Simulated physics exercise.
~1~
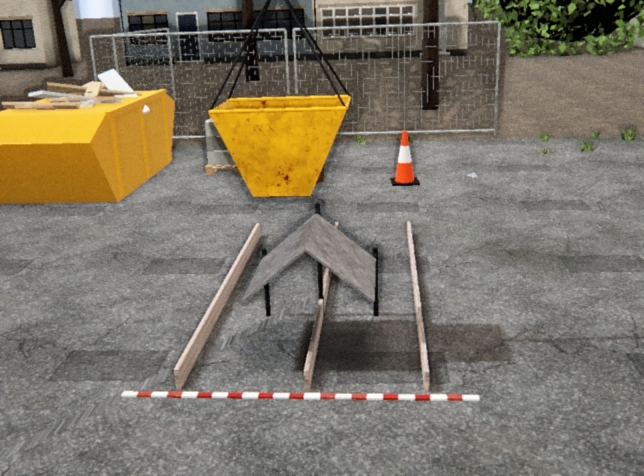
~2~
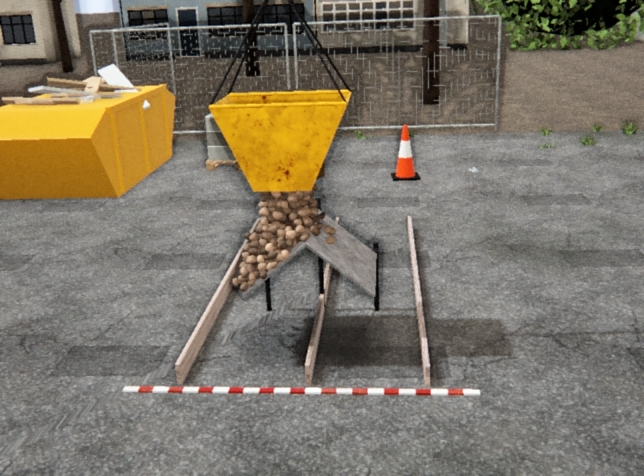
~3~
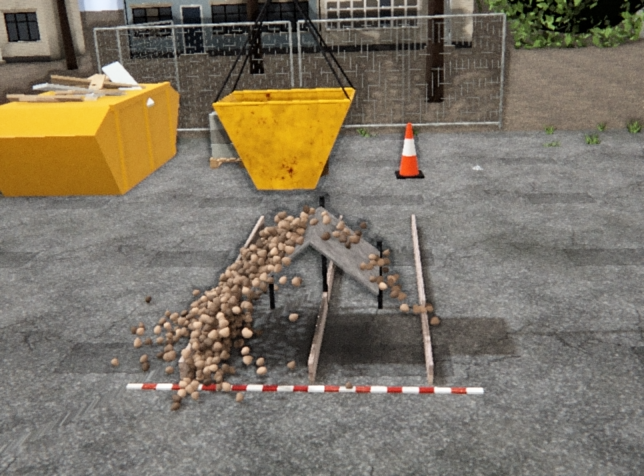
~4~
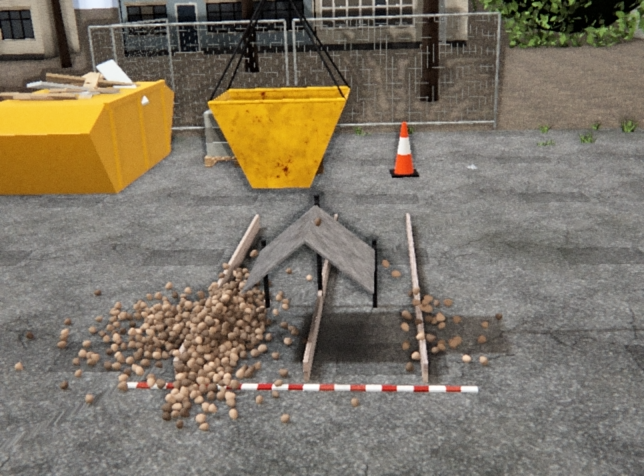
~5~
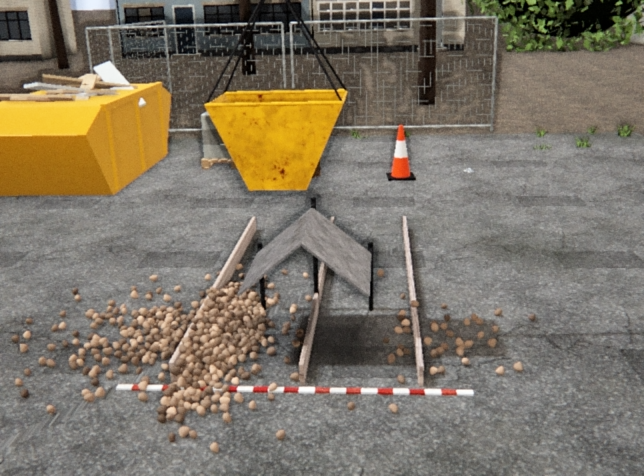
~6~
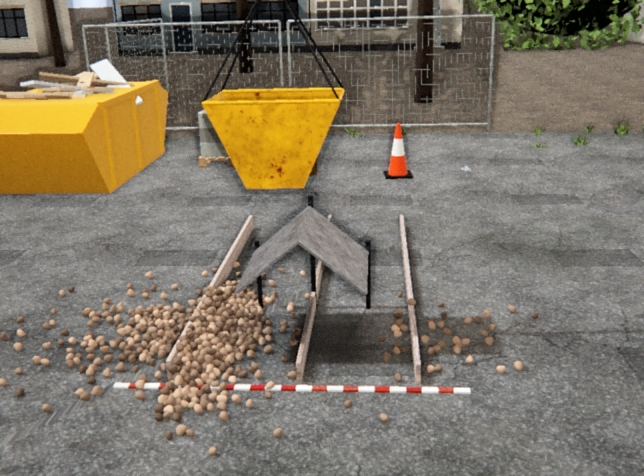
A yellow skip hangs from dark cables above a grey peaked steel plate on black legs, seen from a raised, slightly swaying view of an asphalt yard. Three planks and a red-and-white staff mark two bays beneath, with a larger yellow container at left, an orange cone at right and a fence behind. Round brown stones pour from the skip onto the left slope. They tumble down and spread, while a few cross to the right slope. Finally most lie heaped in the left bay, many scattered beyond its left plank, and a few around the rightmost plank.
